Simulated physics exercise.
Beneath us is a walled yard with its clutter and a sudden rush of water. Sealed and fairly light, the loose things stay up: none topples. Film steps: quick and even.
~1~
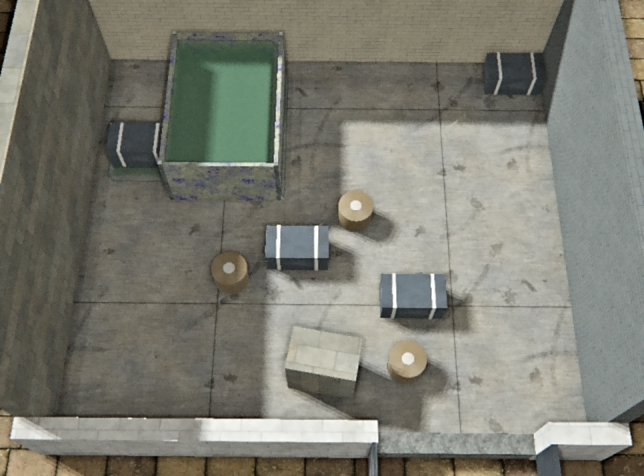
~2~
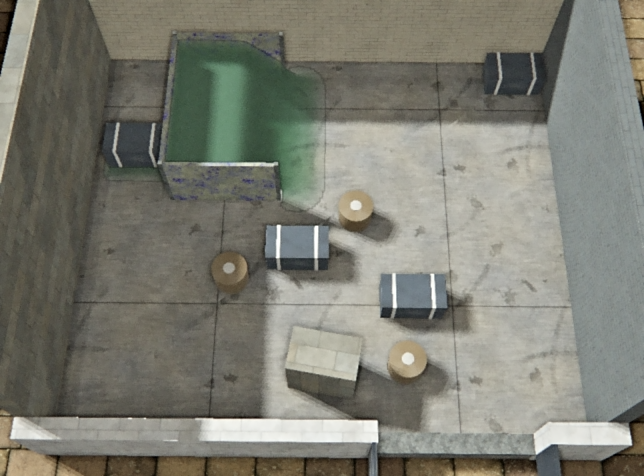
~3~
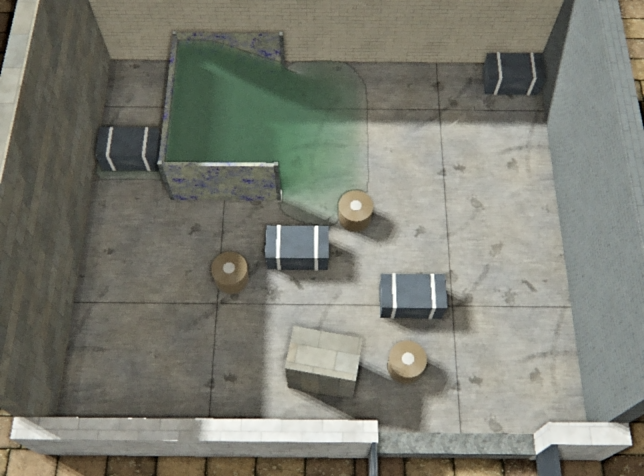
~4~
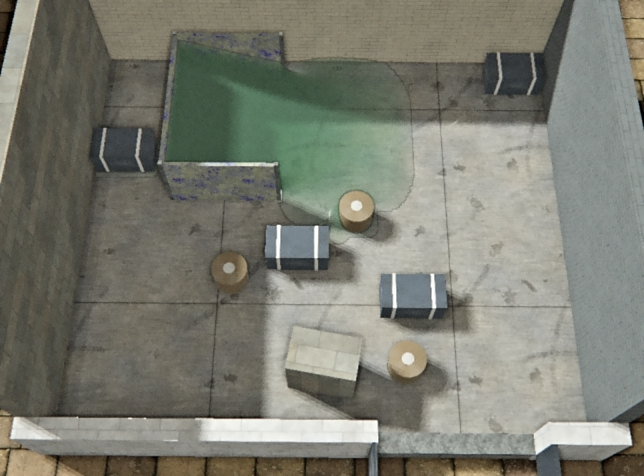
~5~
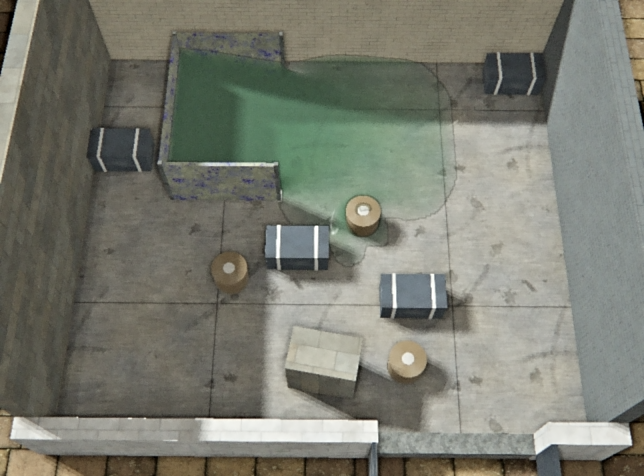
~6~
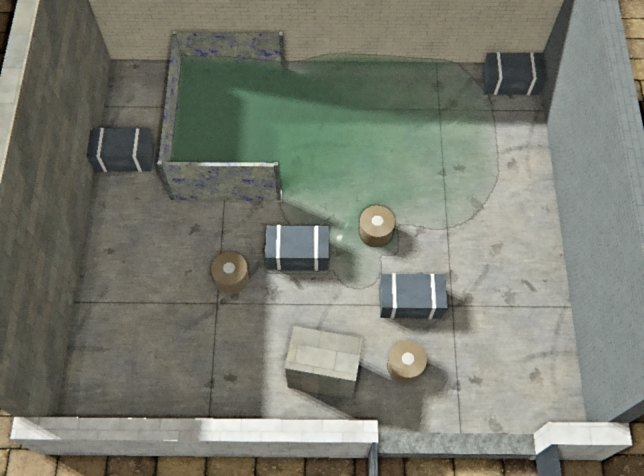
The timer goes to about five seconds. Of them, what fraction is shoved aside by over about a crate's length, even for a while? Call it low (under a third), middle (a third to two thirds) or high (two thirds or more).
Middle.
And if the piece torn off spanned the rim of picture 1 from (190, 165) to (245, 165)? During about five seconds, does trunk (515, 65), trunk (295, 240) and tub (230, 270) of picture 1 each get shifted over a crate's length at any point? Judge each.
In turn: Stayed within it, moved that far, moved that far.
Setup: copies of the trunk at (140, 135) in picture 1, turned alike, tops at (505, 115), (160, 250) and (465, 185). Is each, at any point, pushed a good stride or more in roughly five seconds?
Twin one: Slides well clear; twin two: Barely shifts; twin three: Slides well clear.
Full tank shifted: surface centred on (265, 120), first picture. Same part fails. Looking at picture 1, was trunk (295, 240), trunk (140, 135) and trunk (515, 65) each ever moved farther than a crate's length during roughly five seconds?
Result per object - stayed close, stayed close, went far.
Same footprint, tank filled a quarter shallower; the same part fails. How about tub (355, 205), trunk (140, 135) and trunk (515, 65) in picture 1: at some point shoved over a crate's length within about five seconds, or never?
The first passed the mark, the next stayed below the mark, and the last passed the mark.
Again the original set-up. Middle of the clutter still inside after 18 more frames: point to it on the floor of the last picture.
That averages to about (331, 260) on the floor.
A moment on, 1 of 7 are well off their spots; 1 afloat.
Next, 2 of 7 are well off their spots; 1 afloat.
Later, 3 of 7 are well off their spots; 2 afloat.
In the end, 4 of 7 are well off their spots, and 4 have been at some point; 2 afloat.
